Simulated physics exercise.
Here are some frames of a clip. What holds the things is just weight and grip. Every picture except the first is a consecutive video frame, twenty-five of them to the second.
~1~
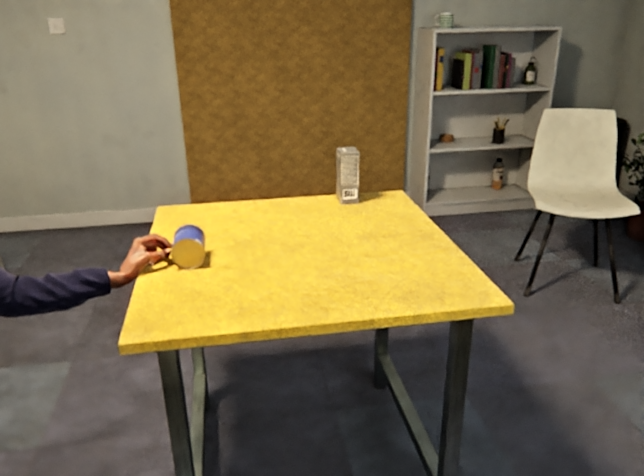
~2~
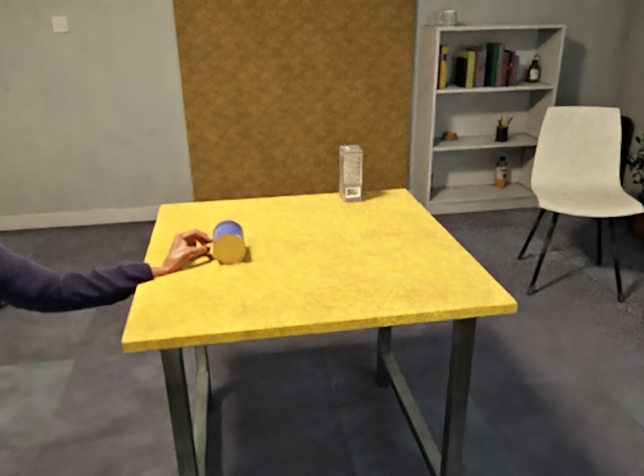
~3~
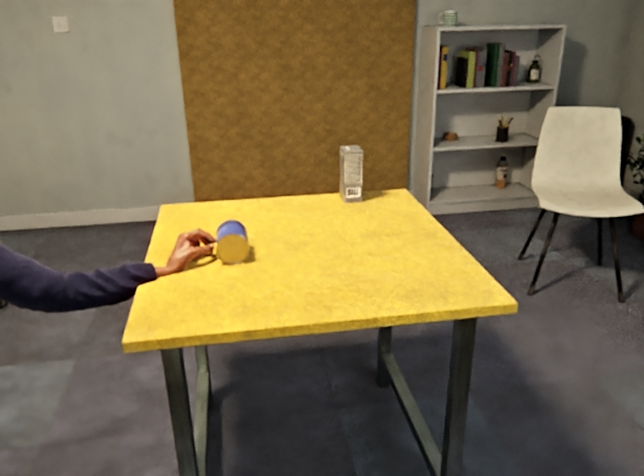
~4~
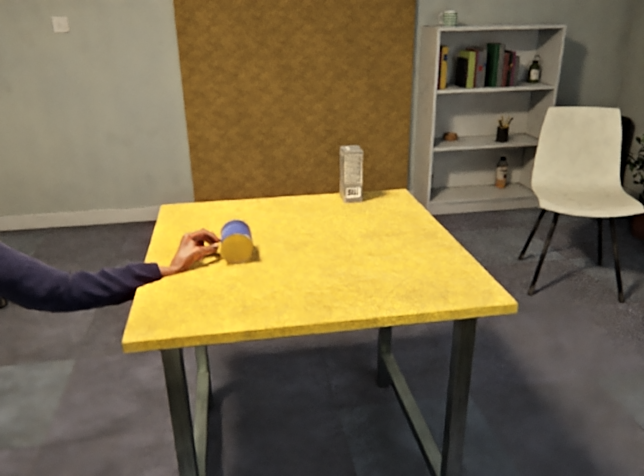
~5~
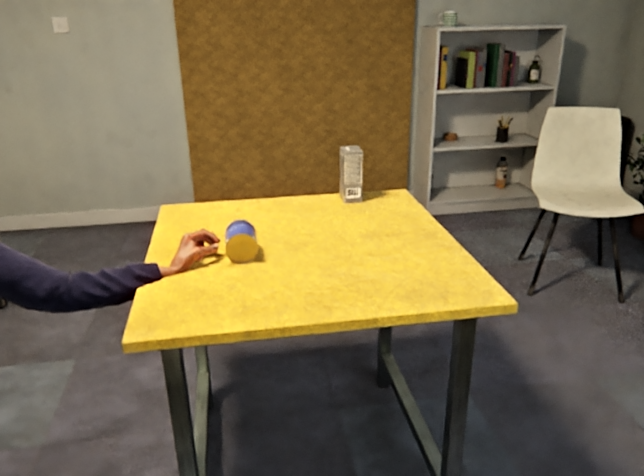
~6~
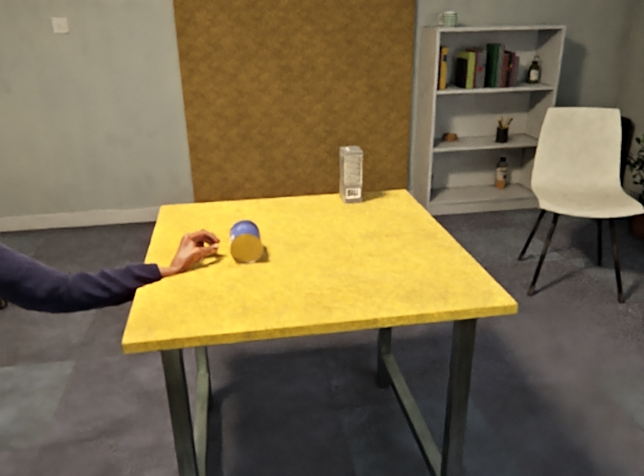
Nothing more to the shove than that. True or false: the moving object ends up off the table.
False.
Then, 0.10 s later than the last frame, blue tin moved a little near (255, 241).
Then, 0.30 s later than the last frame, blue tin moved about its own width near (268, 240).
When it is over, moved from the start, blue tin. End places, in pixels of the last picture, blue tin near (273, 239).
